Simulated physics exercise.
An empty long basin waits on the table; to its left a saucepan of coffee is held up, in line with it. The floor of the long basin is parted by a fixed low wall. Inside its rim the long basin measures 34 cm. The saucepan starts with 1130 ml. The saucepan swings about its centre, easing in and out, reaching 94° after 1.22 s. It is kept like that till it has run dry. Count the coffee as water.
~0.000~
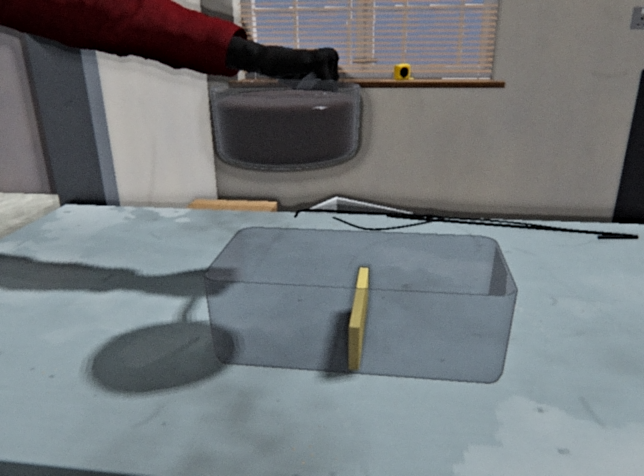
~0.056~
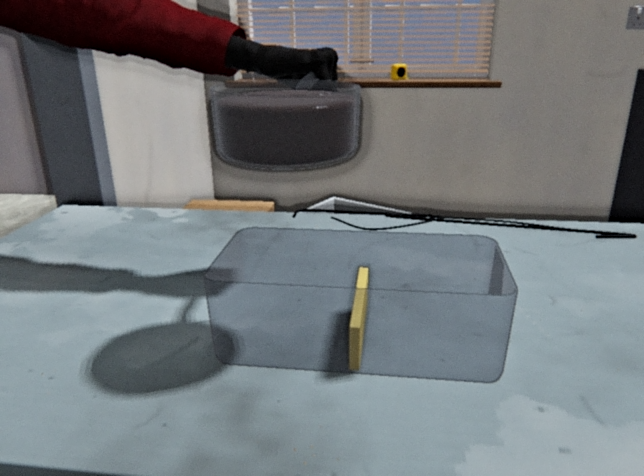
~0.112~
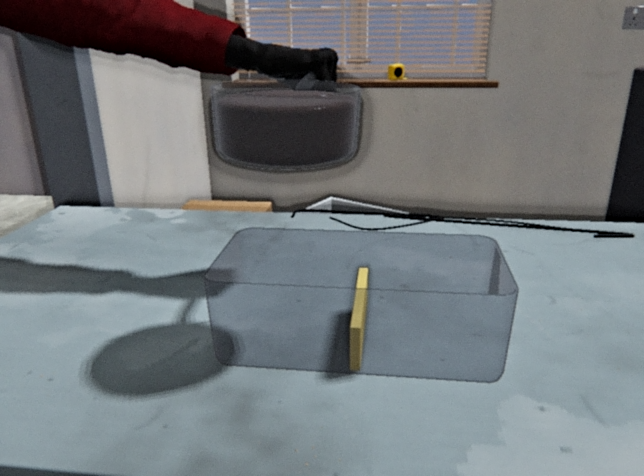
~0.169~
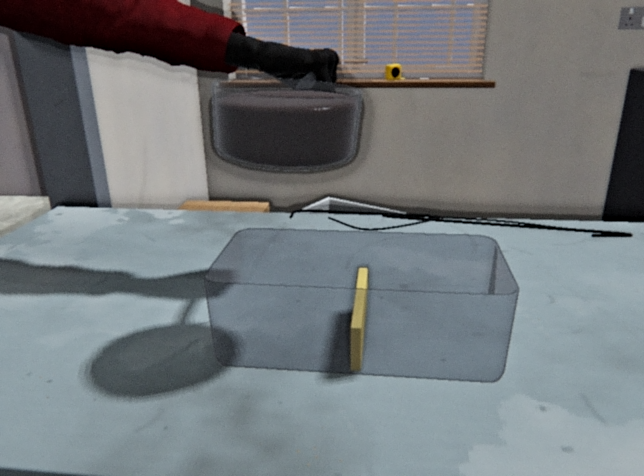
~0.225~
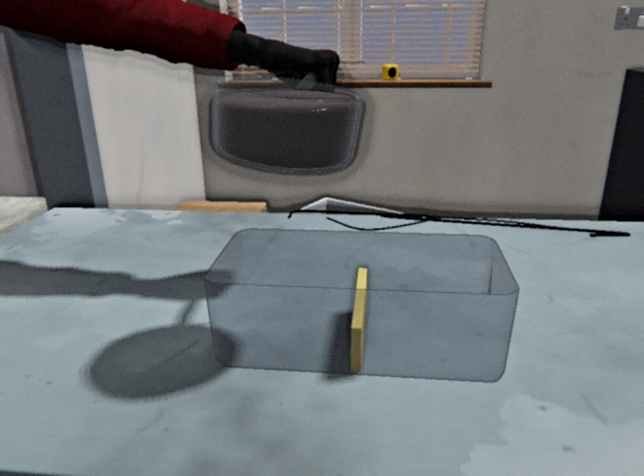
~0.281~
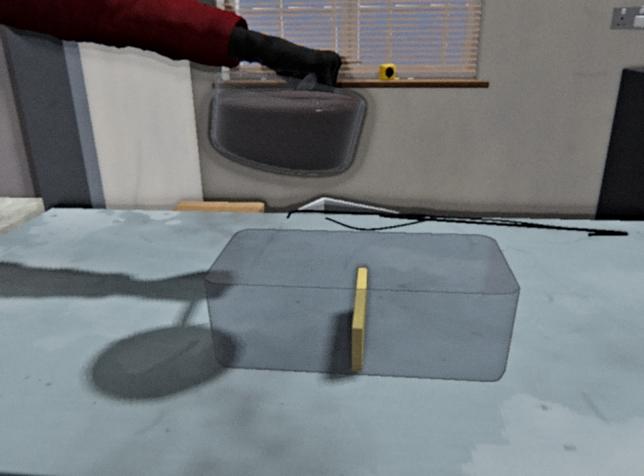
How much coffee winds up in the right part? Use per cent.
About 94 per cent.
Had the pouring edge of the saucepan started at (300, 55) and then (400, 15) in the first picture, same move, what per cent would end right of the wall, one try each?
In turn about 65 and 85 per cent.
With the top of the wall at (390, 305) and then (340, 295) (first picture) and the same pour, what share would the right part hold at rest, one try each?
First 70, then 95 per cent.
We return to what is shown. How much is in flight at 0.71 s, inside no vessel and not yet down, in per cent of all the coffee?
Near 32 in a hundred.
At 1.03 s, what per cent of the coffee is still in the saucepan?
About 14 per cent.
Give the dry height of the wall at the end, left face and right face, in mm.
Some 56 mm on the left and 18 mm on the right.
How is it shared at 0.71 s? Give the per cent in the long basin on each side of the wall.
Some 0 per cent left and 12 right.
After 0.71 s the tilt is 59° and 56 per cent is still to pour, 0 is left of the wall and 13 right of it.
After 1.03 s the tilt is 88° and 13 per cent is still to pour, 1 is left of the wall and 74 right of it.
After 1.36 s the tilt is 94° and 2 per cent is still to pour, 3 is left of the wall and 92 right of it.
After 1.72 s the tilt is 94° and 0 per cent is still to pour, 5 is left of the wall and 94 right of it.
In the end 6 per cent lies left of the wall, 94 right of it and 1 outside.
